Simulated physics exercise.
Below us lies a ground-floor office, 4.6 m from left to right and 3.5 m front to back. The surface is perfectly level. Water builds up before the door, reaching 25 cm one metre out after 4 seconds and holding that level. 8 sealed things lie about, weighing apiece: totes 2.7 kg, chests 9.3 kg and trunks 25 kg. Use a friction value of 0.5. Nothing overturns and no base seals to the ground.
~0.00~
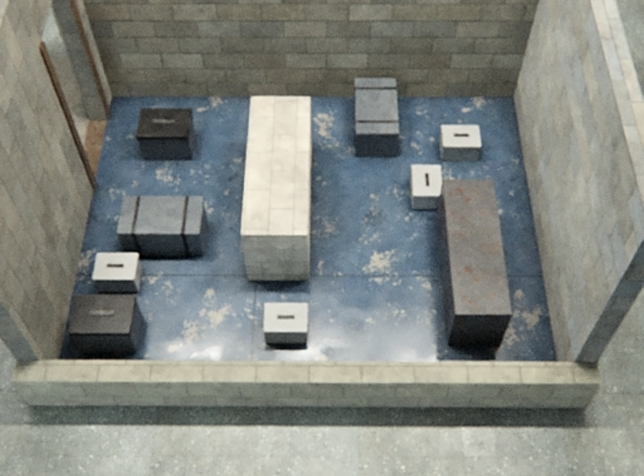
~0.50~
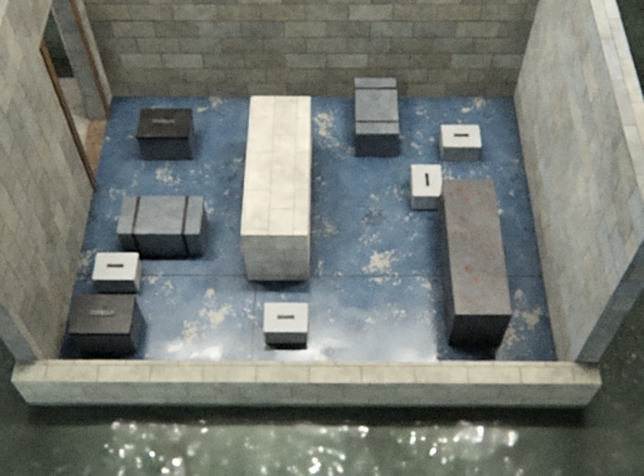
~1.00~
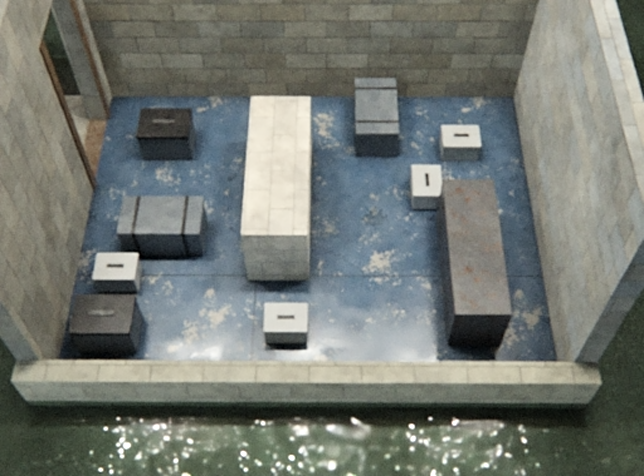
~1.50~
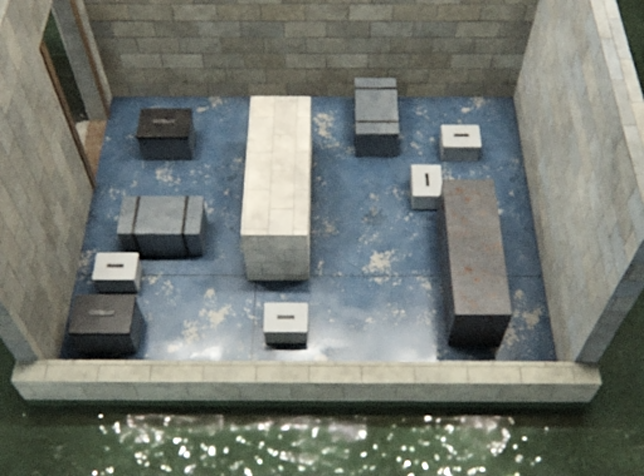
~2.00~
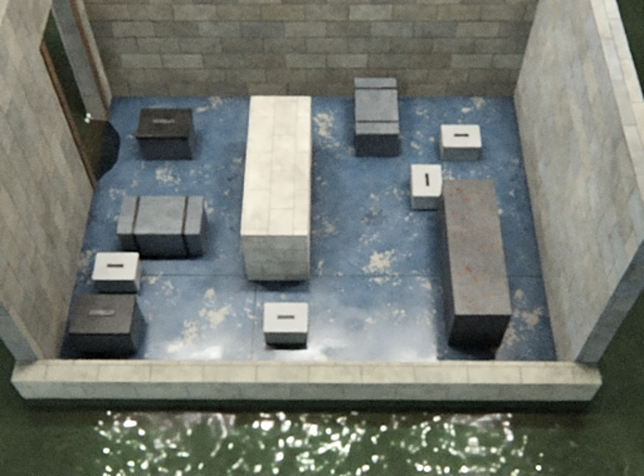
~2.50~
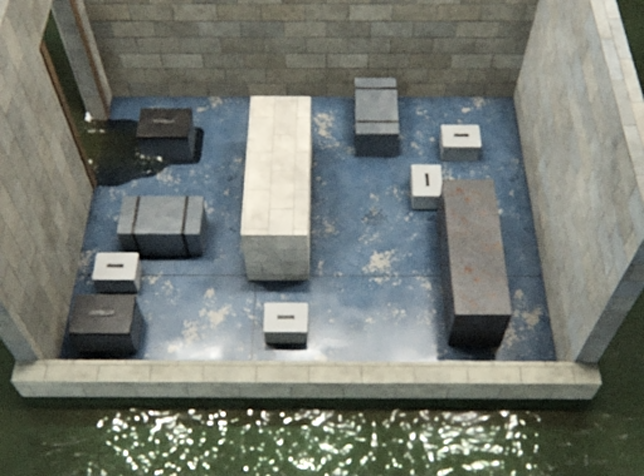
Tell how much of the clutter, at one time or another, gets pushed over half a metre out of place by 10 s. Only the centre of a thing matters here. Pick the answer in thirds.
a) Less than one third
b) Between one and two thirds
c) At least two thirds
Answer: B.
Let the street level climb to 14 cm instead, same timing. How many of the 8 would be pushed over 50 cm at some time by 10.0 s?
Result: 1.
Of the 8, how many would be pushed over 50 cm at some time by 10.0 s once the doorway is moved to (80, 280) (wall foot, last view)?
That gives 6 of them.
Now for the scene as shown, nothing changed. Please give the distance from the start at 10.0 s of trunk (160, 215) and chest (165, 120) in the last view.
In turn: 40 cm, 250 cm.
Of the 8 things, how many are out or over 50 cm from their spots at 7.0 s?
That would be 2.
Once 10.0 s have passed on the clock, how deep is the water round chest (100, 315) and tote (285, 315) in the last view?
Depth approx. 8 cm / 5 cm.
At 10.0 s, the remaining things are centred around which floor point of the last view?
(315, 262).
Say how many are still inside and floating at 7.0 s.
At that instant the tally stands at 1.
After 3.5 s 1 of 8 are over 50 cm from their spots; 0 afloat.
After 4.5 s 1 of 8 are over 50 cm from their spots; 0 afloat.
After 7.0 s 2 of 8 are over 50 cm from their spots; 1 afloat.
After 10.0 s 3 of 8 are over 50 cm from their spots, and 3 have been at some point; 7 afloat.
